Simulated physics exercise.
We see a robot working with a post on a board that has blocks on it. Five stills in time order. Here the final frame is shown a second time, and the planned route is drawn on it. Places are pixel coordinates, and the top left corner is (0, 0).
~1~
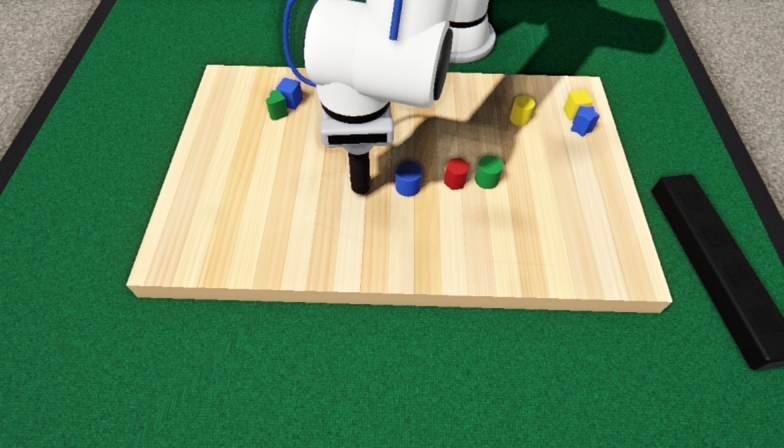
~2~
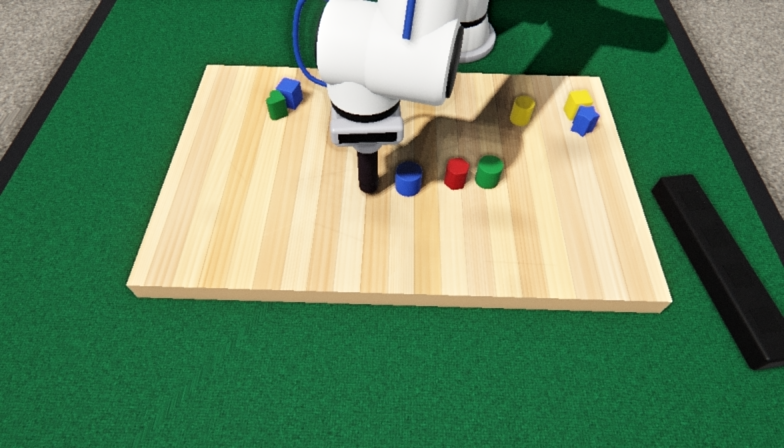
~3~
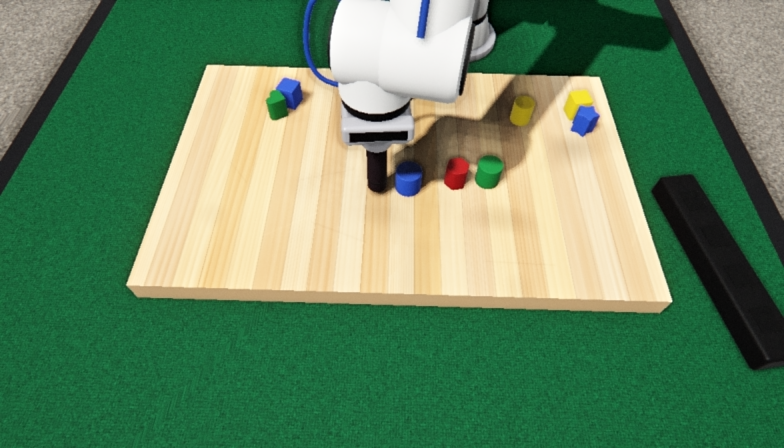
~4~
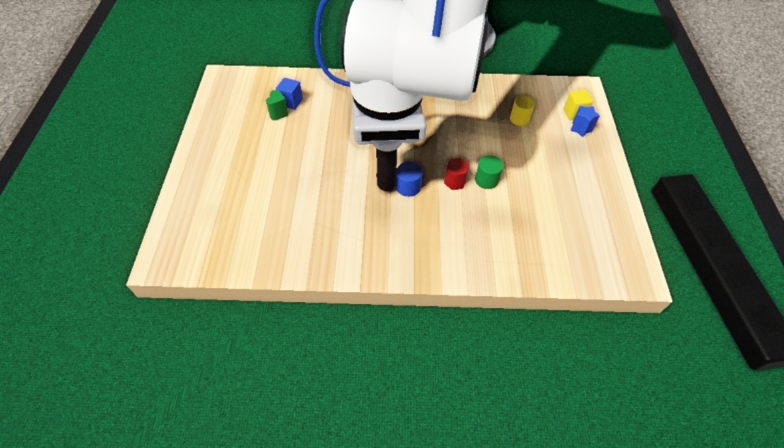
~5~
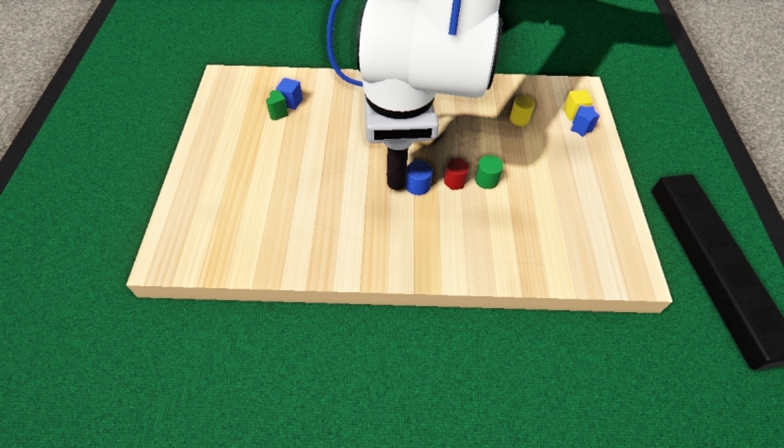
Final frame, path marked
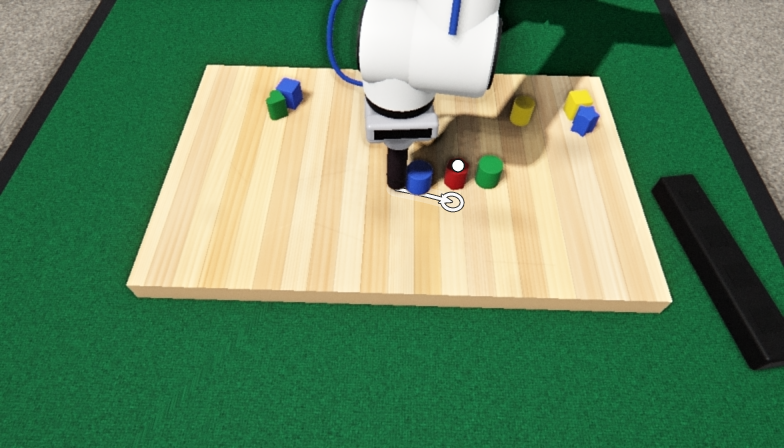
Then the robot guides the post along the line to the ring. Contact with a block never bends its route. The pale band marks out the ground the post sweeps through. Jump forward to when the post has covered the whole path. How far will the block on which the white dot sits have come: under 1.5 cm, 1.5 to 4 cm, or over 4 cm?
Shift of 1.5 to 4 cm.
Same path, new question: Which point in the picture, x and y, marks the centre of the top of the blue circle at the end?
The middle of its upper face should be somewhere near (446, 165).
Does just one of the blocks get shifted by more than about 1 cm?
No, it doesn't check out.
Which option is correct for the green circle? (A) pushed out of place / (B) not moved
Choice B: Not moved.
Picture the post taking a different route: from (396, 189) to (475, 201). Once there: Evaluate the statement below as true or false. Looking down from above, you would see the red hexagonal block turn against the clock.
That statement is not accurate.
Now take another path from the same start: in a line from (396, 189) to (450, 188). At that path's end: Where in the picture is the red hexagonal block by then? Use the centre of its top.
Answer: (482, 153).
The drawn path runs from (396, 189) directly to (452, 202); the dot is on the red hexagonal block.
On the path given first. Halfway along, post at (425, 189); blue circle at (443, 167); red hexagonal block at (465, 163), turned 25° clockwise.
At the end, post at (453, 197); blue circle at (446, 165); red hexagonal block at (469, 160), turned 45° clockwise; green circle not moved.
